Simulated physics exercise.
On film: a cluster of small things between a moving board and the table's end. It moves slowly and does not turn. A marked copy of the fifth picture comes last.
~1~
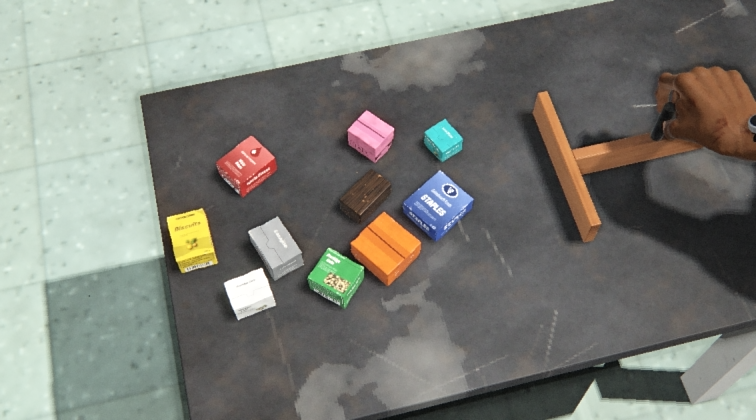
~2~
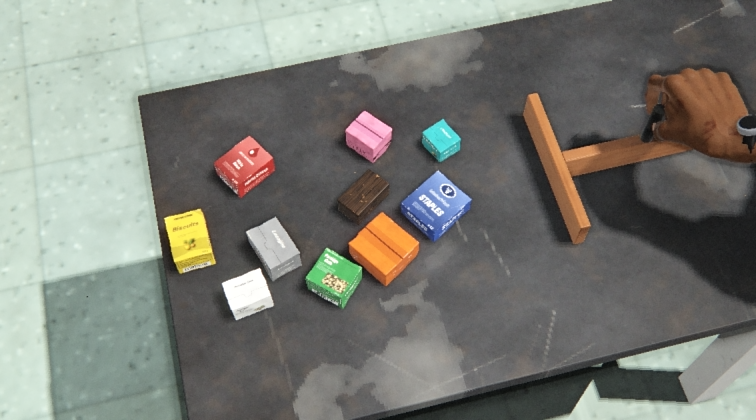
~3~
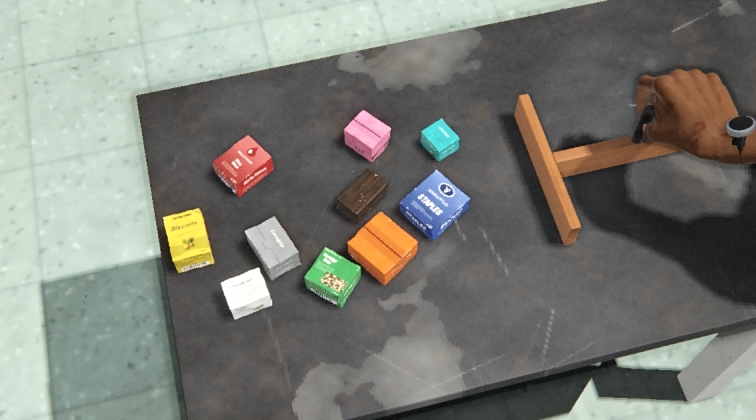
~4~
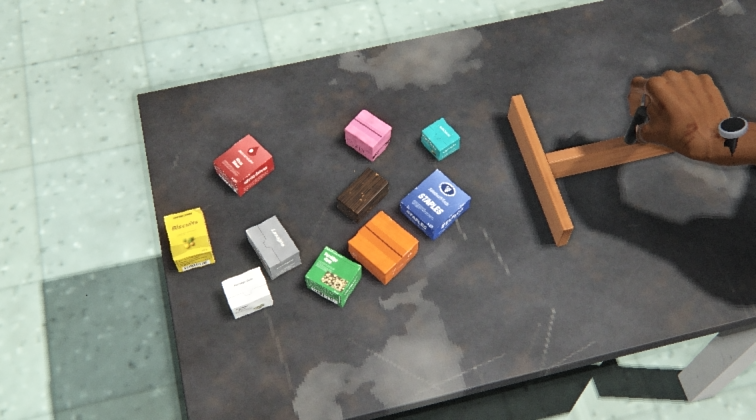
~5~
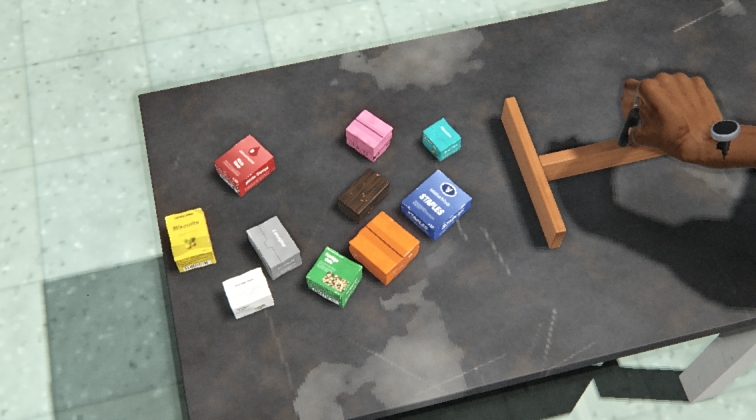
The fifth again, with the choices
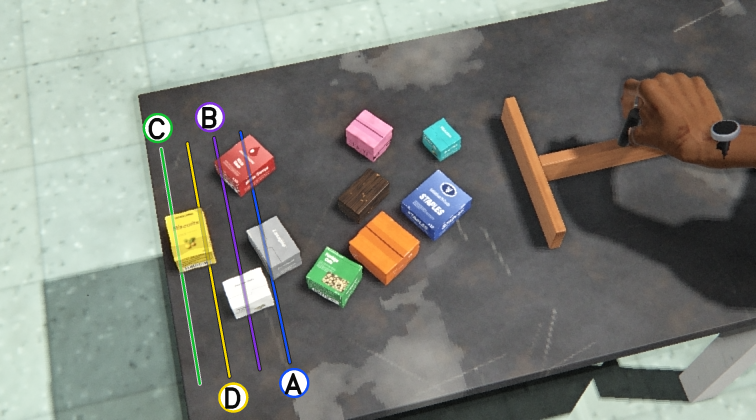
A wooden board on a handle, held by a gloved or brown hand, slid slowly left across the dark table toward a cluster of small colourful boxes, which stayed still and untouched.
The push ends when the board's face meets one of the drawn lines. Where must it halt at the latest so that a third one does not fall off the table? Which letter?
The farthest such stop is B.
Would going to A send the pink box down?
By then, no.
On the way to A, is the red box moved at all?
Yes.
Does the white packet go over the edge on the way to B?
No.
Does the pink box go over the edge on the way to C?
By then, no.
On the marked copy, A at (264, 240); B at (235, 246); C at (179, 259); D at (207, 252).
Following B. Soon after the start, board (430, 185); pink box (356, 138); green packet (329, 282).
Later, board (322, 209); white packet (242, 300); grey box (248, 251).
In the end, board (235, 228); yellow packet over the edge; grey box over the edge; two fallen.
As for the rest, A is within the limit but short; C drops six; D drops four.
